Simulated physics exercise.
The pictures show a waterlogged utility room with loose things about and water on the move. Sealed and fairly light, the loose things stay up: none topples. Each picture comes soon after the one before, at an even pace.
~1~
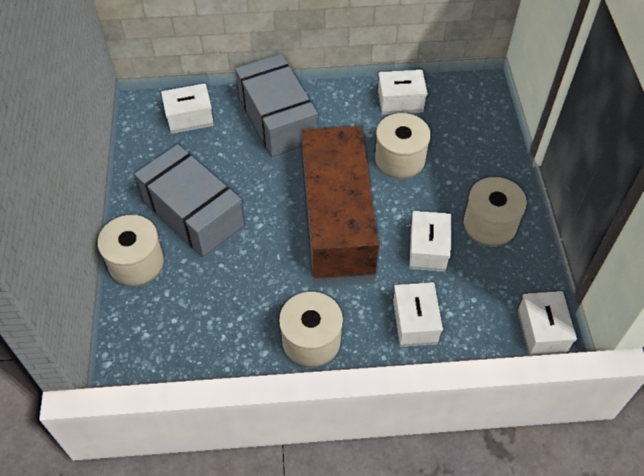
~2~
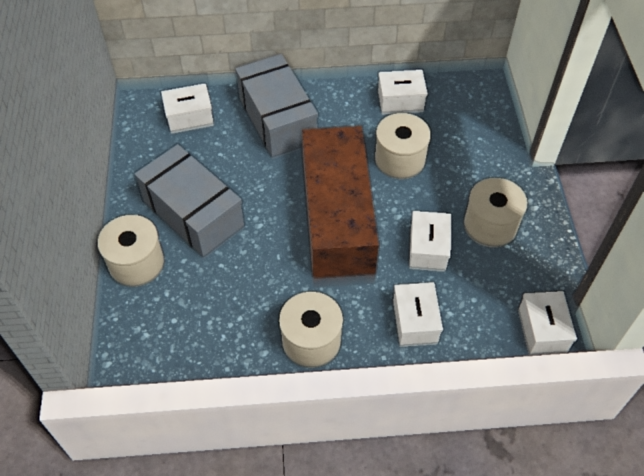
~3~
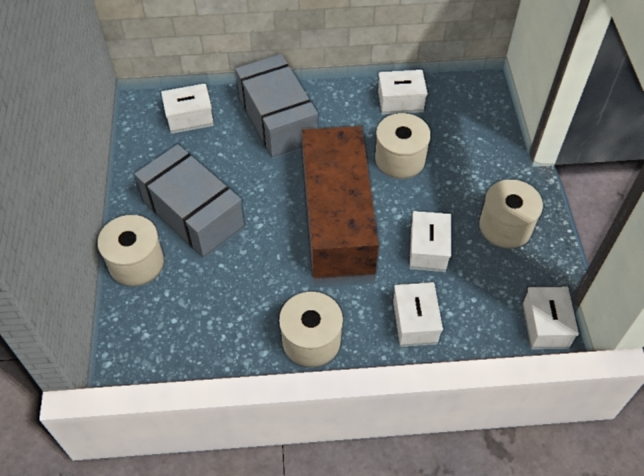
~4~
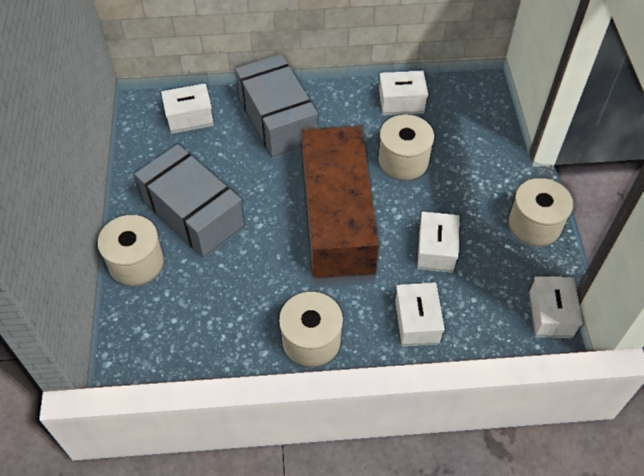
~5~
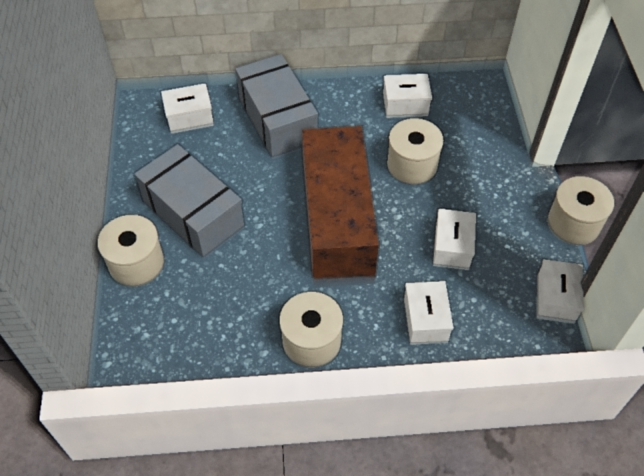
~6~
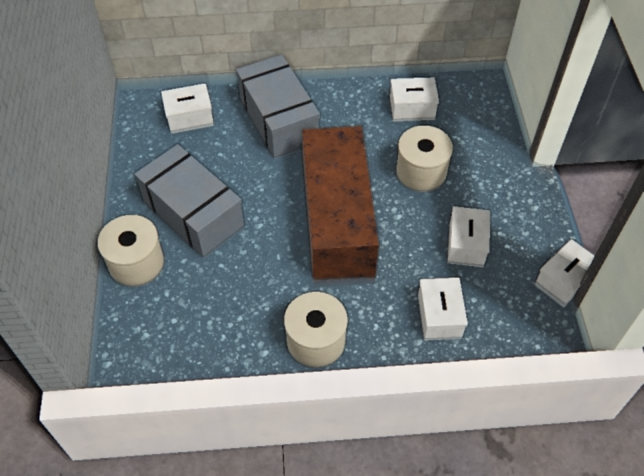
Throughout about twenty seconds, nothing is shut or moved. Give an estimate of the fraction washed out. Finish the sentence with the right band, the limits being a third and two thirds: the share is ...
The share is two thirds or more.
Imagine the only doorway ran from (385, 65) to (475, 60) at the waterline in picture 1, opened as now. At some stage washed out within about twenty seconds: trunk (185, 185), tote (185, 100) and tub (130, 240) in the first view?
Following that order: Remains behind; escaped; remains behind.
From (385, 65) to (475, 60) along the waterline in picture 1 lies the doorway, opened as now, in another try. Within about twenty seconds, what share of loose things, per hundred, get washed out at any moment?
Roughly 60 %.
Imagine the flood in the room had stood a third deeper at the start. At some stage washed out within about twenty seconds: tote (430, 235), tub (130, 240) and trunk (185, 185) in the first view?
Going through them: Leaves the room, then never leaves, then never leaves.
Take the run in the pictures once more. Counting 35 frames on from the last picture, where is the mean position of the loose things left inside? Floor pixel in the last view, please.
Close to pixel (302, 209).
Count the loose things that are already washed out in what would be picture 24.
7.
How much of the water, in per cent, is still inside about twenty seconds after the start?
Around 34 in a hundred.
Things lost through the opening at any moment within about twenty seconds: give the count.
The total here is 8.
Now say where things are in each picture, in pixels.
The first picture shows a tote at (550, 316) floats; a tote at (431, 233) floats; 0 of 11 have shifted.
The second picture shows a tote at (550, 316) floats; a tote at (431, 233) floats; 0 of 11 have shifted.
The third picture shows a tote at (553, 311), afloat, close to its start; a tote at (432, 233), afloat; 2 of 11 have shifted.
The fourth picture shows a tote at (558, 300) floats, close to its start; a tote at (440, 234), afloat, close to its start; 3 of 11 have shifted.
The fifth picture shows a tote at (563, 284) floats, a stride from its start; a tote at (456, 231) floats, close to its start; 6 of 11 have shifted.
The sixth picture shows a tote at (572, 266), afloat, a stride from its start; a tote at (471, 229), afloat, a stride from its start; 6 of 11 have shifted.
A moment on, 3 of 11 are out; 8 afloat.
Next, 7 of 11 are out; 4 afloat.
Later, 8 of 11 are out; 3 afloat.
In the end, 8 of 11 are out; 3 afloat.
